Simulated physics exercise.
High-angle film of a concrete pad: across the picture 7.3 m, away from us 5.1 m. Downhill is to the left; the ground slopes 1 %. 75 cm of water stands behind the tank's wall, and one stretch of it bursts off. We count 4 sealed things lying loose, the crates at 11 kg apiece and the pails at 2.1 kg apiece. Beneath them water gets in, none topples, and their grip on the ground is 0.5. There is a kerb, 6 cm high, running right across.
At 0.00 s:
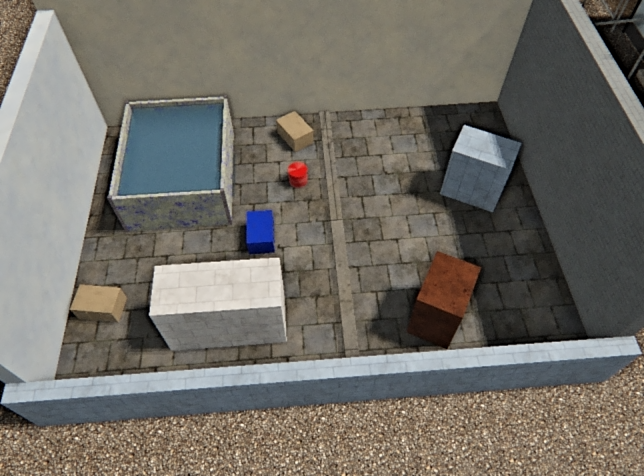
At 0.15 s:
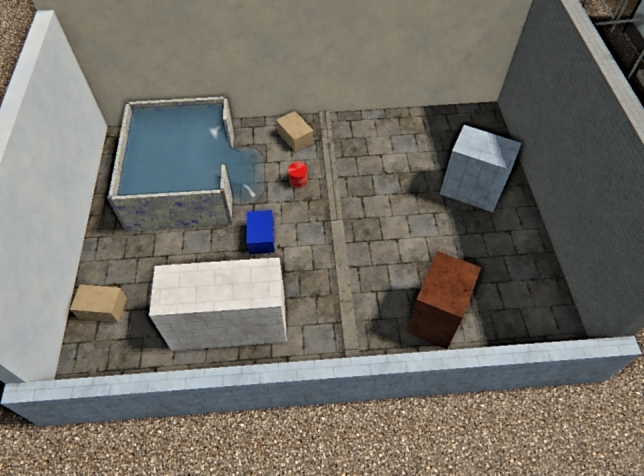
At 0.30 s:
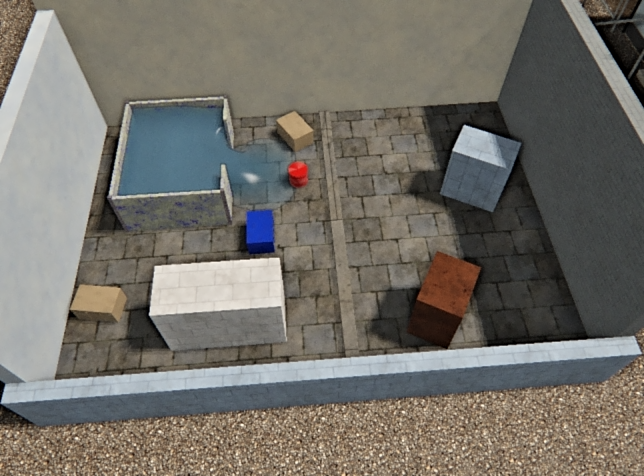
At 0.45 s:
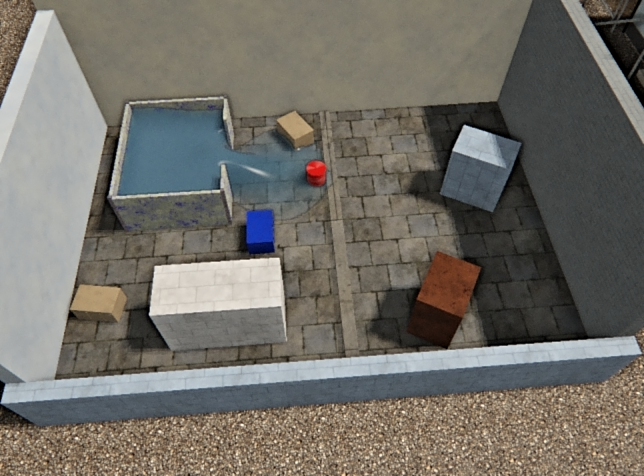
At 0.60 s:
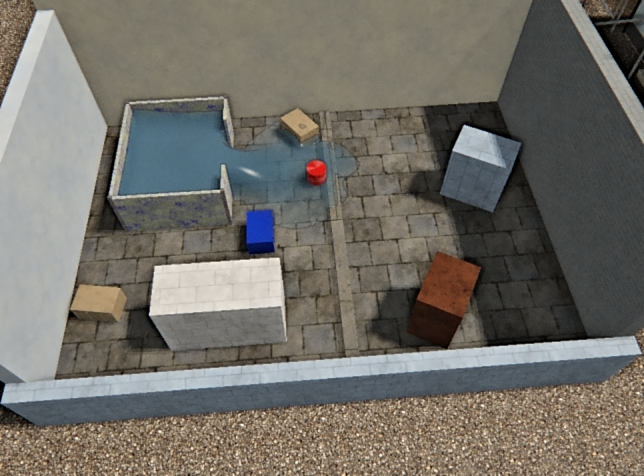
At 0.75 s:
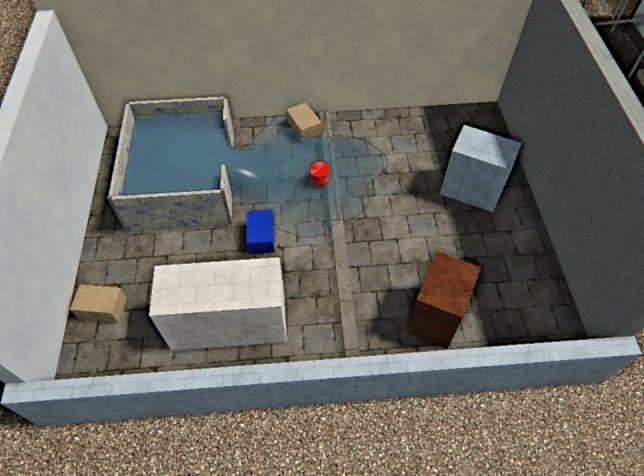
A walled pool of water burst open on its right side and spread across the paving past a low kerb, pushing the red pail a little to the right and nudging a tan crate slightly.
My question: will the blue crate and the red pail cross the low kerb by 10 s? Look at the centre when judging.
Result - blue crate never reaches it; red pail goes beyond.
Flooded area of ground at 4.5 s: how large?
Roughly 27 m2.
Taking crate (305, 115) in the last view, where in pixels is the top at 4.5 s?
Roughly (526, 218) in the same view.
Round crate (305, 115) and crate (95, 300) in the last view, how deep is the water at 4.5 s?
Around 8 cm and 0 cm.
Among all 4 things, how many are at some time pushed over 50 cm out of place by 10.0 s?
The count comes to 3.
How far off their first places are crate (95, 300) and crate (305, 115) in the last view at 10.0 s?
The first is 30 cm from its start, the second 450 cm.
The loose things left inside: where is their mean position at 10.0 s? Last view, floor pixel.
The average lands around (312, 298).
After 2.0 s the blue crate is near (260, 226), 0.0 m from its start, aground; the red pail is near (494, 217), 3.2 m from its start, afloat; 2 of 4 are over the mark; 2 afloat.
After 4.5 s the blue crate is near (260, 226), 0.0 m from its start, aground; the red pail is near (524, 339), 4.3 m from its start, afloat; 2 of 4 are over the mark; 2 afloat.
After 7.0 s the blue crate is near (260, 226), 0.0 m from its start, aground; the red pail is near (464, 344), 3.9 m from its start, afloat; 2 of 4 are over the mark; 2 afloat.
After 10.0 s the blue crate is near (200, 236), 0.9 m from its start, aground; the red pail is near (489, 334), 4.0 m from its start, afloat; 2 of 4 are over the mark; 3 afloat.
